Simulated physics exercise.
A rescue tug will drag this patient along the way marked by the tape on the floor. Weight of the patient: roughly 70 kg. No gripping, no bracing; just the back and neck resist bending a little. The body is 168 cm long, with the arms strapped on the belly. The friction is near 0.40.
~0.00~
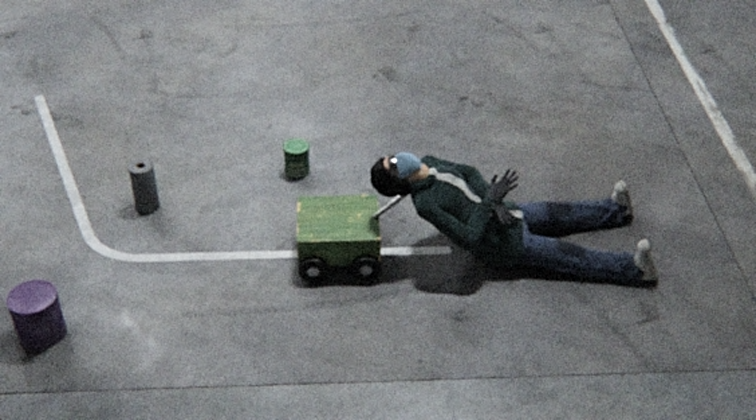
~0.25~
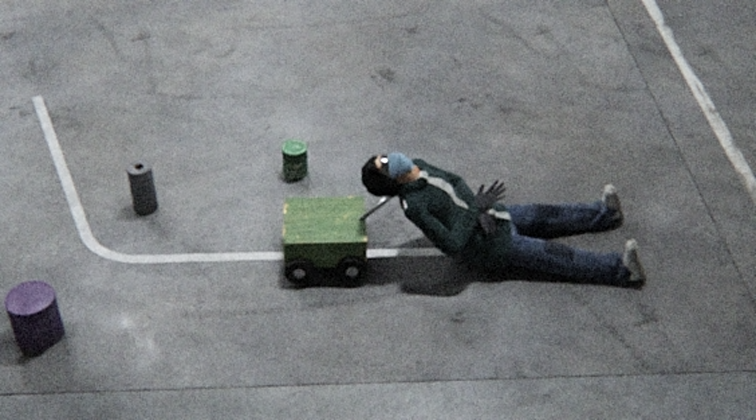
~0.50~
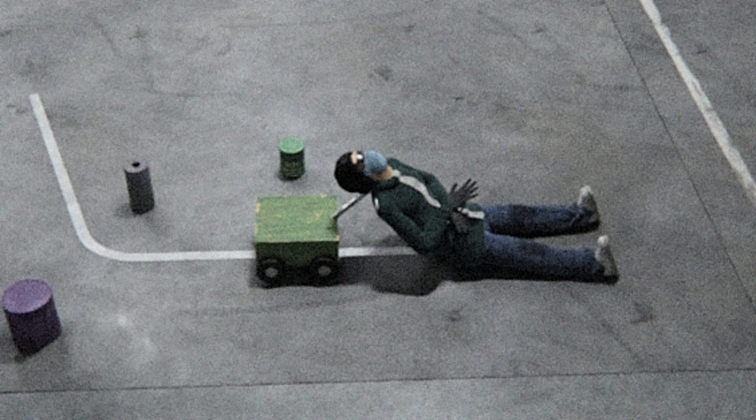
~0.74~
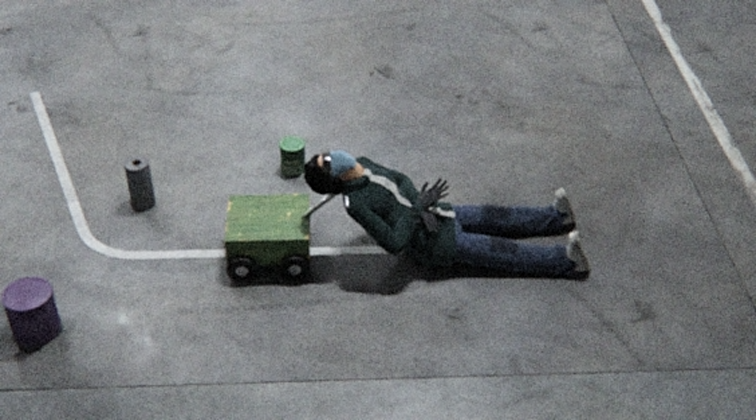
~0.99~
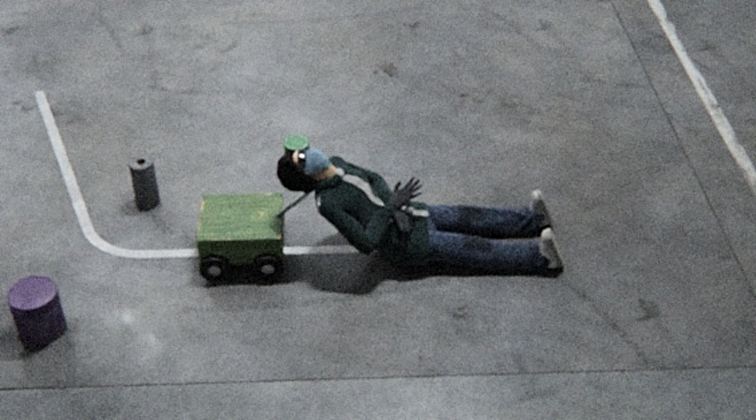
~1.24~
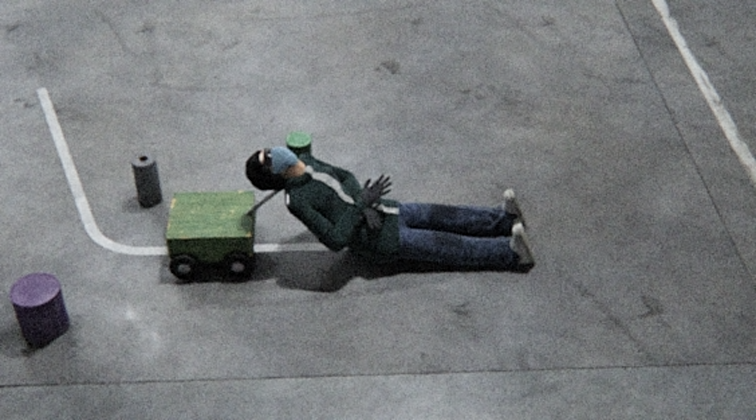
The clip shows a small green cart rolling left along a white line on a grey floor, drawing along a dark-haired figure in a dark jacket and jeans, leaning back with legs trailing, past a small green can.
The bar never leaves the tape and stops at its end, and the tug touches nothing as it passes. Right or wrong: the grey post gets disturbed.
Right.
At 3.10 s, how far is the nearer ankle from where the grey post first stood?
I'd say close to 90 cm.
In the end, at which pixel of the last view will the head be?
Near (17, 7).
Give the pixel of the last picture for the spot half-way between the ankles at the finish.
(95, 180).
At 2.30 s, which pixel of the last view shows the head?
Estimate: About (127, 171).
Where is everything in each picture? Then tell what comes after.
In the first picture, grey post (144, 186), purple bucket (37, 315), green can (297, 159), end of the tape (39, 99).
In the second picture, grey post (142, 187), purple bucket (35, 316), green can (295, 160); 6 cm covered.
In the third picture, grey post (139, 186), purple bucket (32, 314), green can (292, 158); 20 cm covered.
In the fourth picture, grey post (140, 184), purple bucket (32, 312), green can (293, 157); 35 cm covered.
In the fifth picture, grey post (145, 182), purple bucket (37, 311), green can (297, 155); 52 cm covered.
In the sixth picture, grey post (147, 180), purple bucket (40, 308), green can (299, 152), end of the tape (42, 92); 69 cm covered.
After 2.30 s the grey post is where it stood, near (147, 180) in the last picture's view; the purple bucket where it stood; the nearer ankle is 137 cm from that spot.
After 3.10 s the grey post is where it stood, near (147, 180) in the last picture's view; the nearer ankle is 94 cm from that spot.
After 3.80 s the grey post is where it stood, near (147, 180) in the last picture's view; the purple bucket where it stood; the nearer ankle is 60 cm from that spot.
After 4.60 s the grey post is 11 cm from where it stood, near (148, 167) in the last picture's view; the purple bucket where it stood; the nearer ankle is 16 cm from that spot.
After 5.5 s, grey post gets knocked; purple bucket stays put; green can stays put.
